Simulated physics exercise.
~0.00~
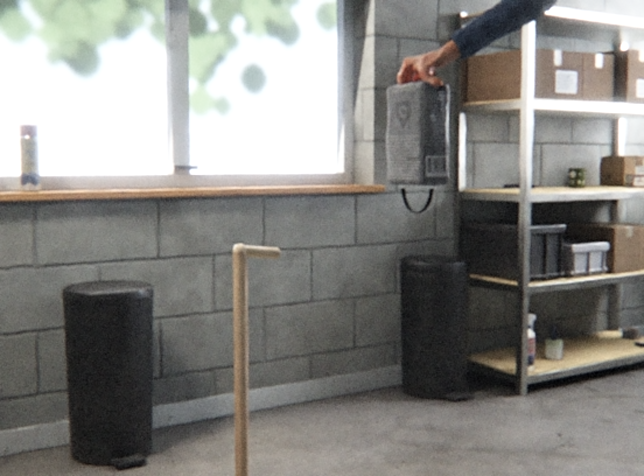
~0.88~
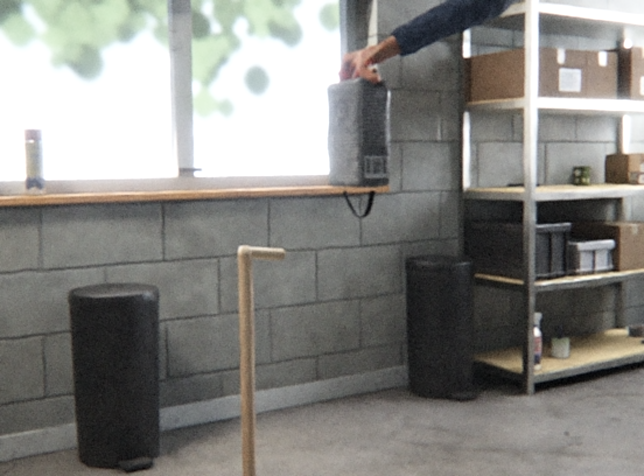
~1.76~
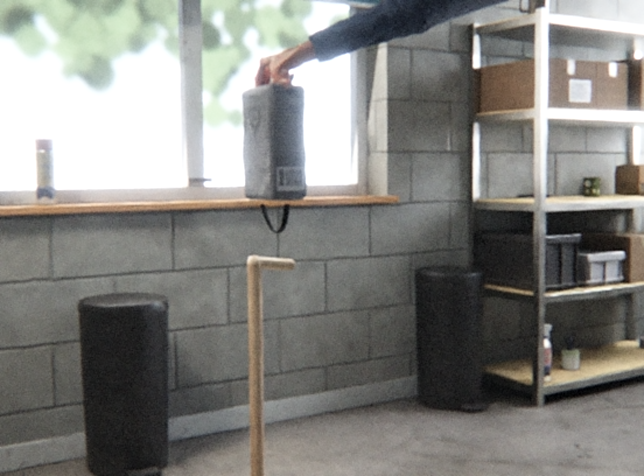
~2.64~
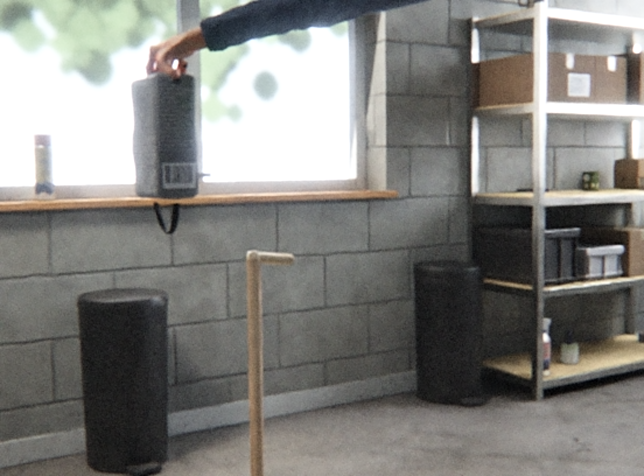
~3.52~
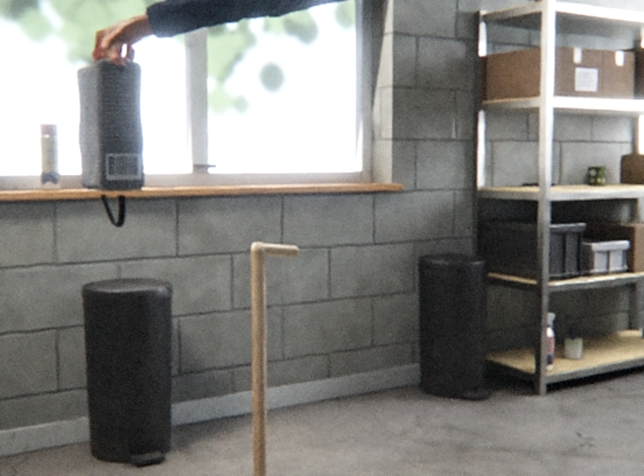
Grey sack with a dangling loop being carried leftward by a hand, passing freely over a short post with a bar.
